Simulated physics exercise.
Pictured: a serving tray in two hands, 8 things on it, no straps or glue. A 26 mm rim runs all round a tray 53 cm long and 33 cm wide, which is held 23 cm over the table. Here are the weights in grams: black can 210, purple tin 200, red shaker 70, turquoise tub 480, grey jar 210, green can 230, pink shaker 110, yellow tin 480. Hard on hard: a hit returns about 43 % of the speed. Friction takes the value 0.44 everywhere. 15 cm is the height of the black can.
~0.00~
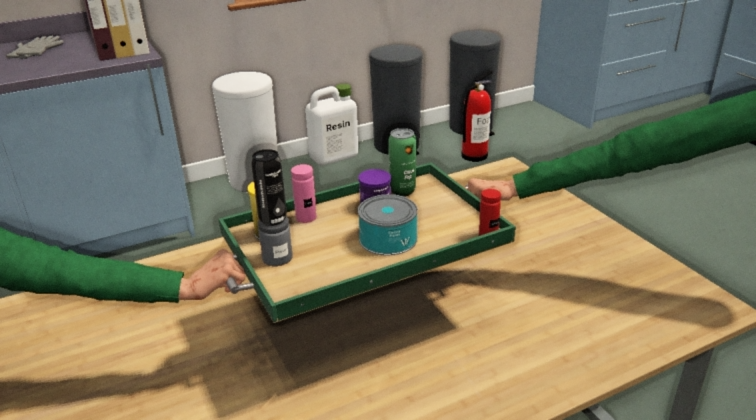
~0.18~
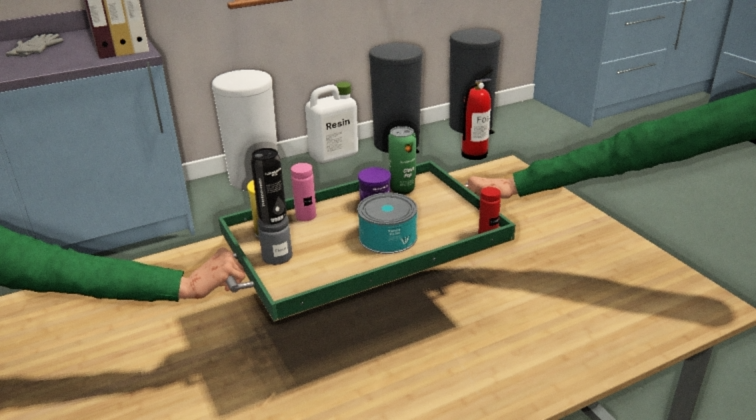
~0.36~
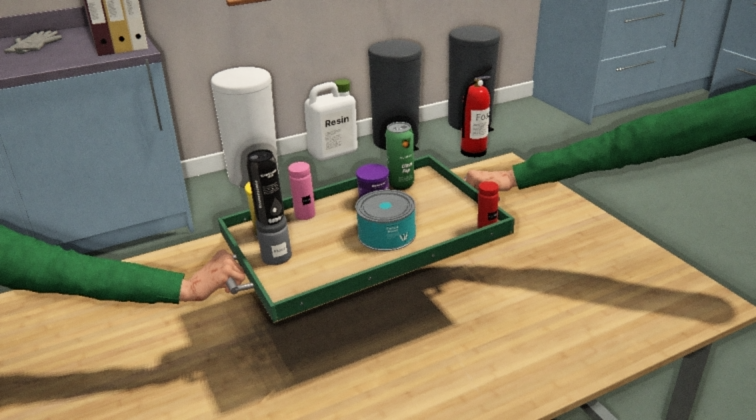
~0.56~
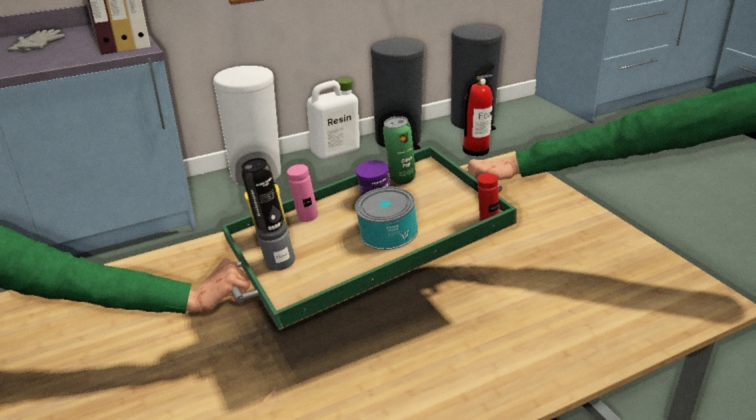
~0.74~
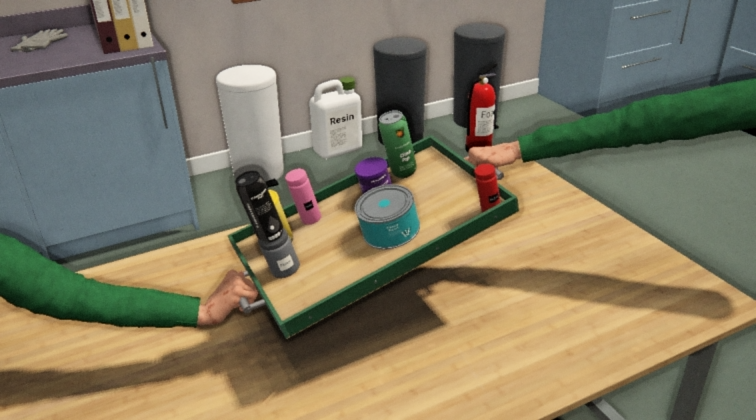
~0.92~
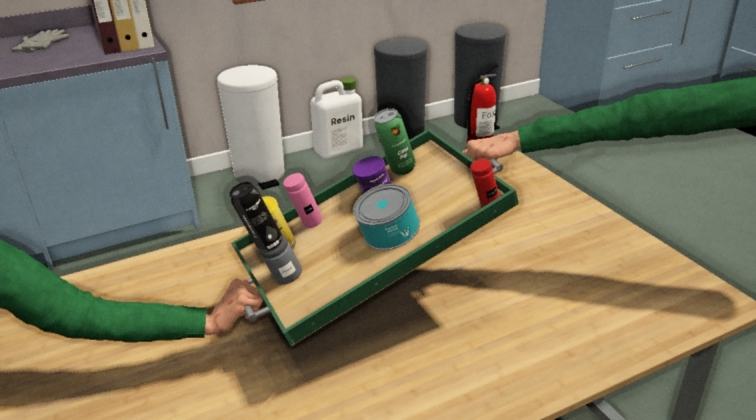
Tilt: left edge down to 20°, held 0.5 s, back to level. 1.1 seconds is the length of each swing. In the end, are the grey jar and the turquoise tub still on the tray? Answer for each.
Grey jar: No, turquoise tub: Yes.
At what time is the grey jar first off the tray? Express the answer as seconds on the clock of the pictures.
That comes at close to 1.4 seconds.
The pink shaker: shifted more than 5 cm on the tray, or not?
Pink shaker: Moved.
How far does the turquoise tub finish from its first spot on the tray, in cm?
Displacement: Approx. 0 cm.
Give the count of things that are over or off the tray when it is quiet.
That makes 3.
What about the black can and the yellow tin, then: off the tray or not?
Final state - black can: Beyond the limits; yellow tin: Inside the limits.
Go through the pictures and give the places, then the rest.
Tray level; grey jar (275, 240); turquoise tub (388, 224), in the first picture.
Tray level; red shaker (490, 213); green can (402, 161), in the second picture.
Tray tilted 2°, left edge down; pink shaker (302, 191), in the third picture.
Tray tilted 7°, left edge down; black can (263, 197); purple tin (374, 183), in the fourth picture.
Tray tilted 13°, left edge down; red shaker (488, 190); green can (398, 146), in the fifth picture.
Tray tilted 17°, left edge down; grey jar (280, 259); turquoise tub (387, 217), in the sixth picture.
After 1.42 s, tray tilted 20°, left edge down; black can and grey jar now off the tray.
After 2.02 s, tray tilted 17°, left edge down; pink shaker tipped 67° from how it sat.
After 2.62 s, tray tilted 1°, left edge down; pink shaker on its side; yellow tin slid 2 cm.
At rest (3.9 s), off the tray, black can and grey jar; tipped over on the tray, pink shaker; the other 5 in place, give or take 5 cm. Seen from the same camera at the end, grey jar near (207, 297), turquoise tub near (391, 219).
